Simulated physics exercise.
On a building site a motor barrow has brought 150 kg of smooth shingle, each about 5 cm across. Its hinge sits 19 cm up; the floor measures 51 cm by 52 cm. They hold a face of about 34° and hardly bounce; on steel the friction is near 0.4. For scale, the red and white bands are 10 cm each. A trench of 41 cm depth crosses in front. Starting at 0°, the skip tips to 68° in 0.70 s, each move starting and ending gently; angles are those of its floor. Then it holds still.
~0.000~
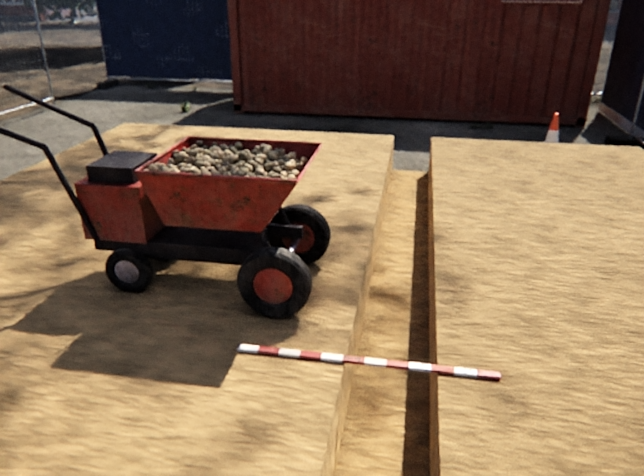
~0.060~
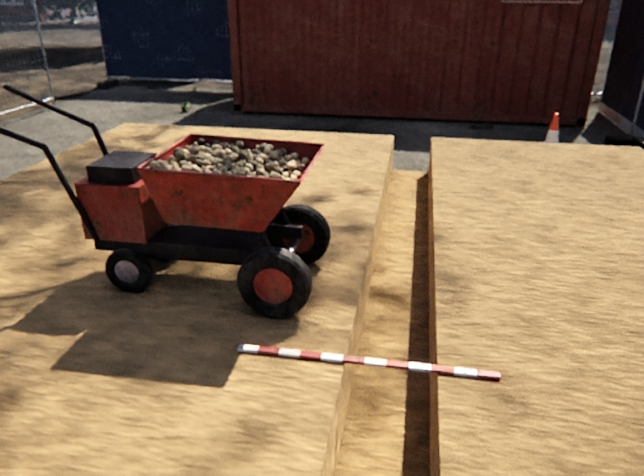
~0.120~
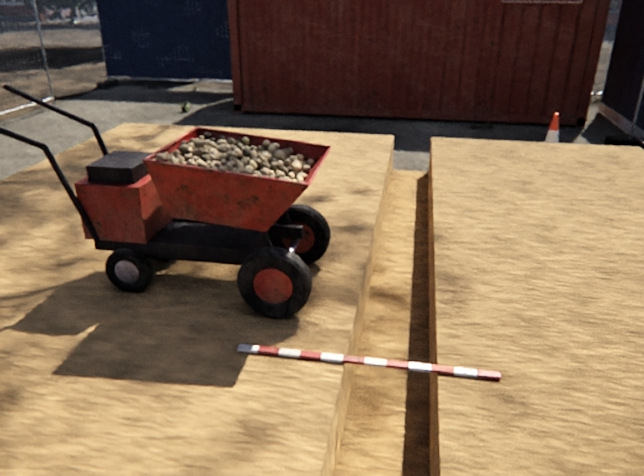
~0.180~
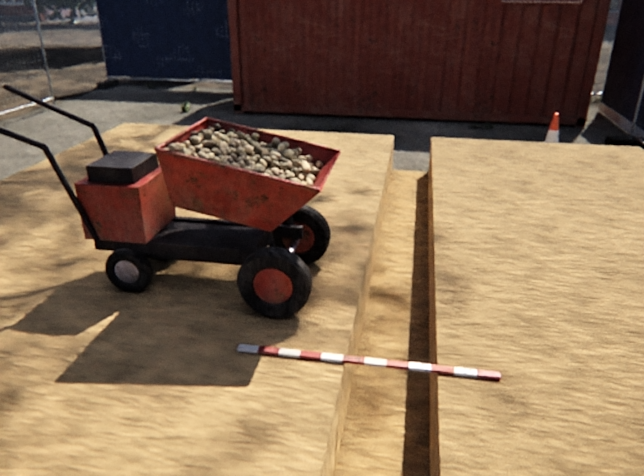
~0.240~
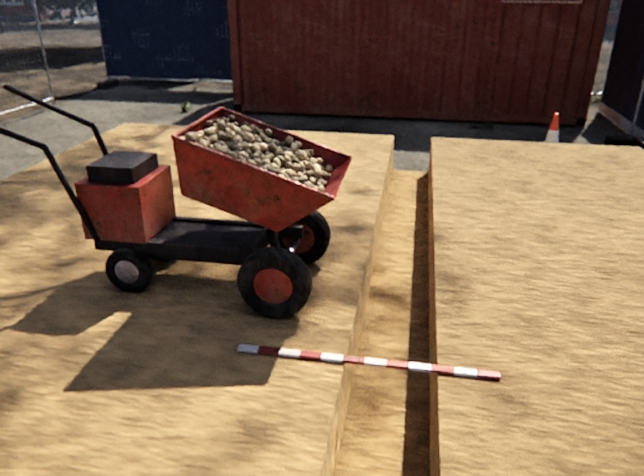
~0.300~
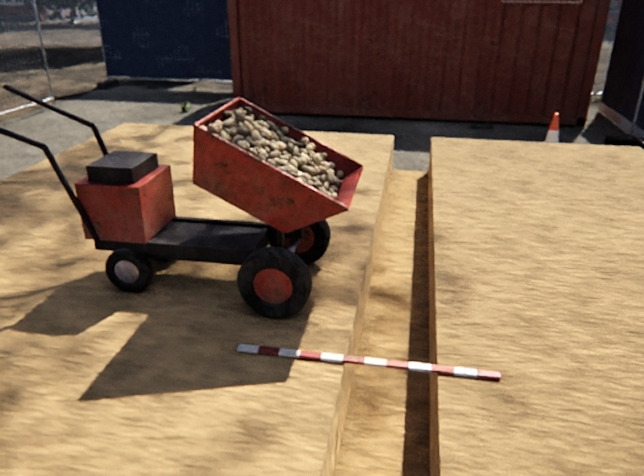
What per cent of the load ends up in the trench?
Some 51 per cent of it.
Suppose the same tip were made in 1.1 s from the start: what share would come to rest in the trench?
Then about 65 per cent.
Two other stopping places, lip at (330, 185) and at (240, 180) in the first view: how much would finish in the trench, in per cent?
About 25 and 95 per cent.
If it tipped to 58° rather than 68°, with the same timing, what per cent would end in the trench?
Then about 40 per cent.
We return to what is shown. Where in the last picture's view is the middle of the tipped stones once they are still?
Around (428, 335).
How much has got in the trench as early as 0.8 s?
About 20 per cent by then.
After 0.5 s the floor is at 57°; 100 % in the skip; the foremost stones are at (377, 229).
After 0.8 s the floor is at 68°; 67 % in the skip, 20 % in the trench, 14 % past the trench; the foremost stones are at (469, 300).
After 1.1 s the floor is at 68°; 24 % in the skip, 28 % in the trench, 48 % past the trench; the foremost stones are at (620, 304).
After 3.1 s the floor is at 68°; 0 % in the skip, 51 % in the trench, 49 % past the trench; the foremost stones are past the picture's edge.
